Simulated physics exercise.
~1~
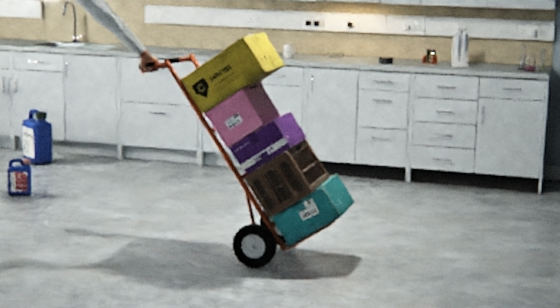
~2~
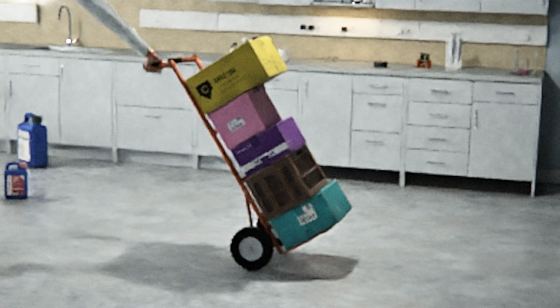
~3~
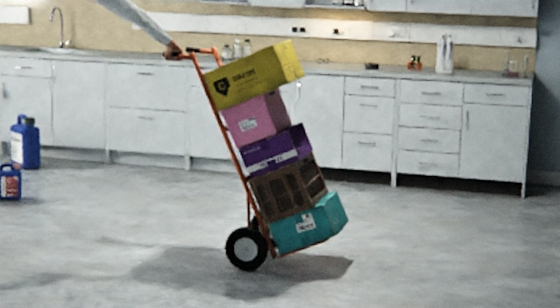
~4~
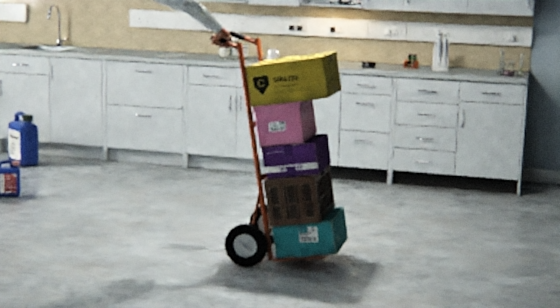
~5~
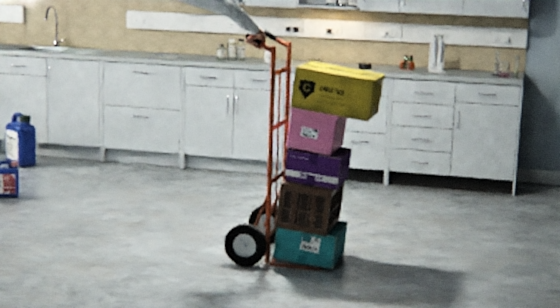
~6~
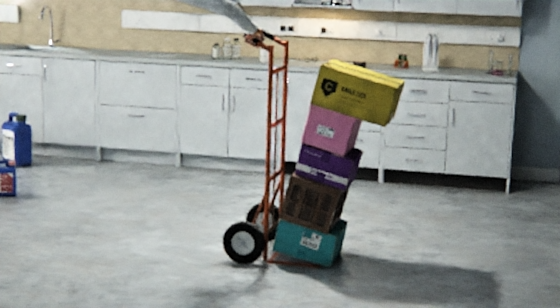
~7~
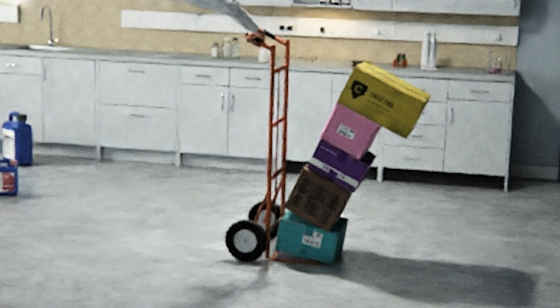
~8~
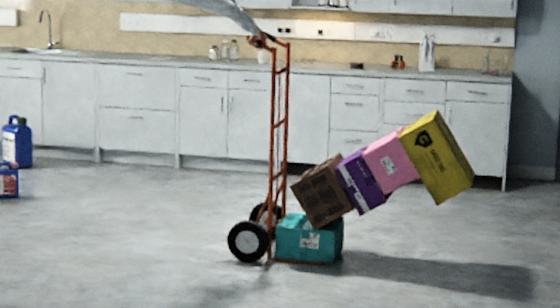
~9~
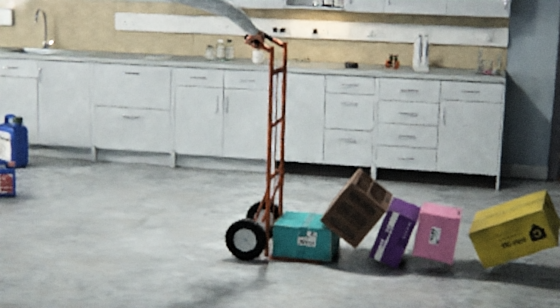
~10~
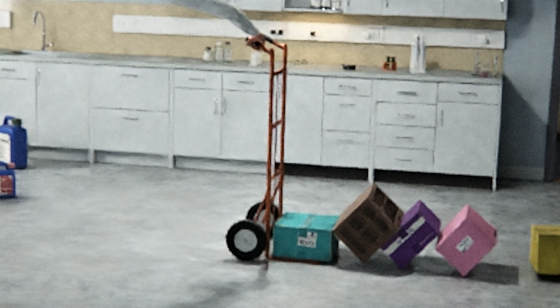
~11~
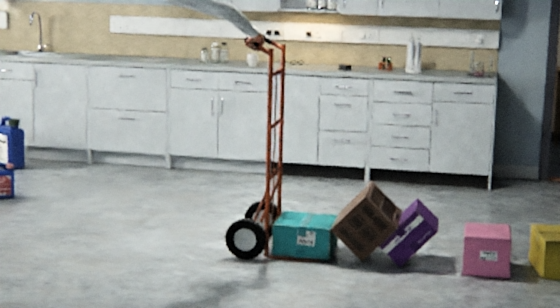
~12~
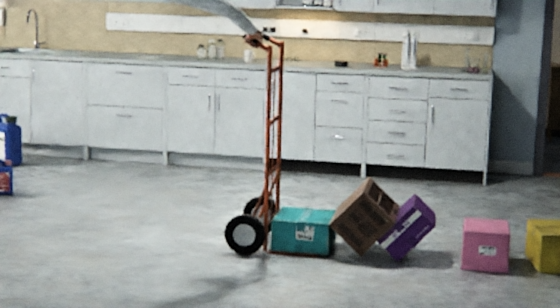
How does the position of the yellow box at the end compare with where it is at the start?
At the start the yellow box sits at the top of the stack on the tilted hand truck. By the end it rests on the floor at the far right, beyond the pink box.
